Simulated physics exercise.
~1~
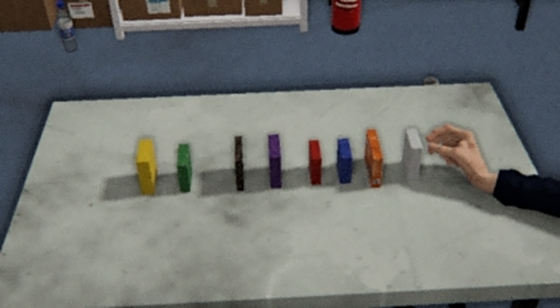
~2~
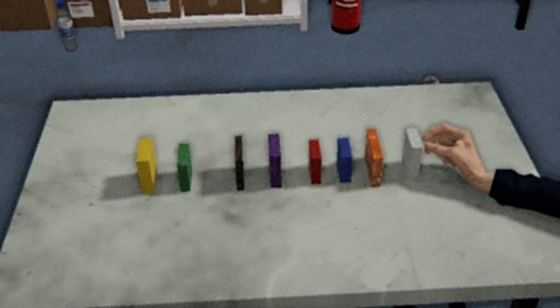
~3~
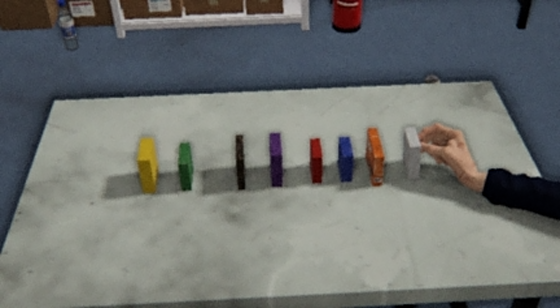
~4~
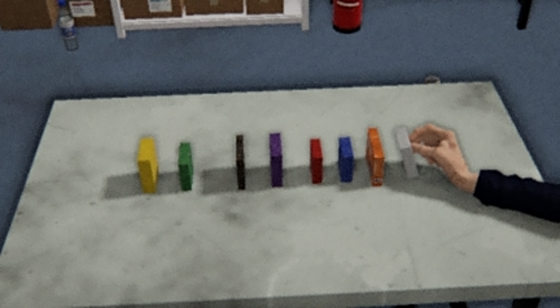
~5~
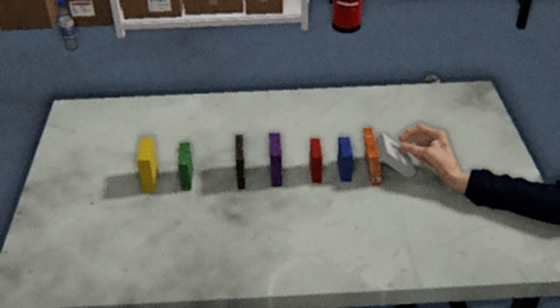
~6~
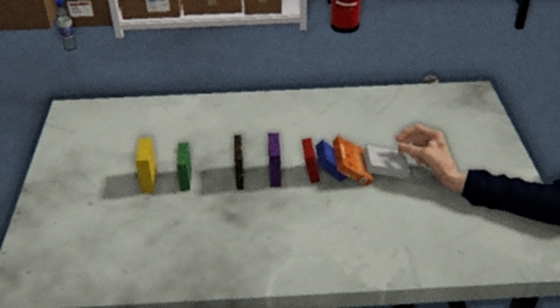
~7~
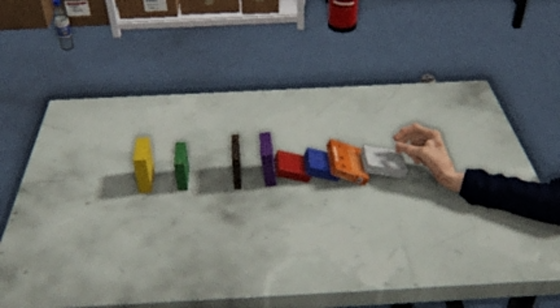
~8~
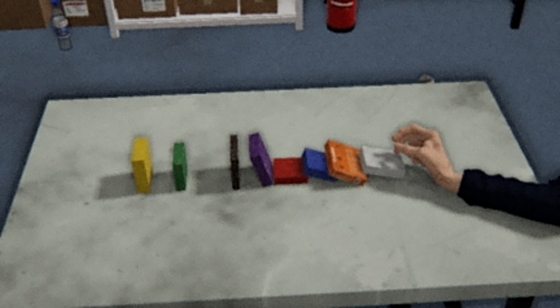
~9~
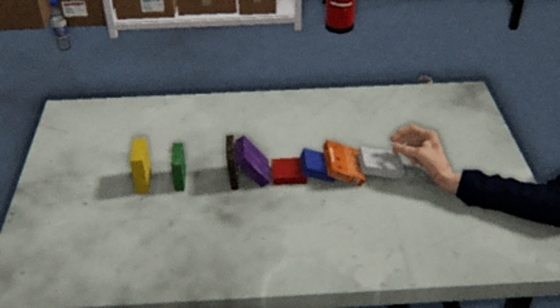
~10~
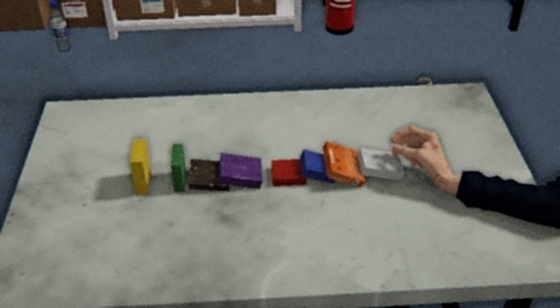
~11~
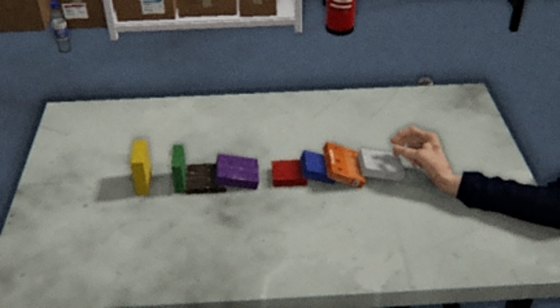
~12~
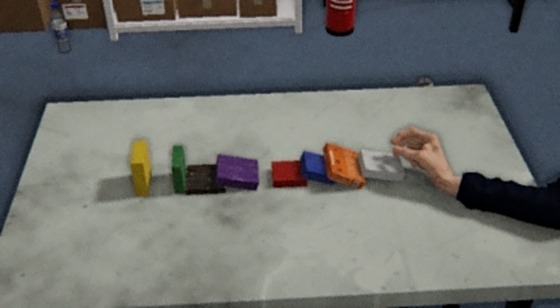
On a pale, marbled tabletop against a blue wall, seen from slightly above with a little sway, a row of flat, upright blocks stretches from yellow and green at left through black, purple, red, blue and orange to white at right. A hand reaching in from the right tips the white block leftward into the orange one. The orange, blue and red pieces topple left in turn, and the purple one then leans and knocks down the black. The black block comes to rest beside the green, which stays standing with the yellow, while the hand remains by the fallen white block.
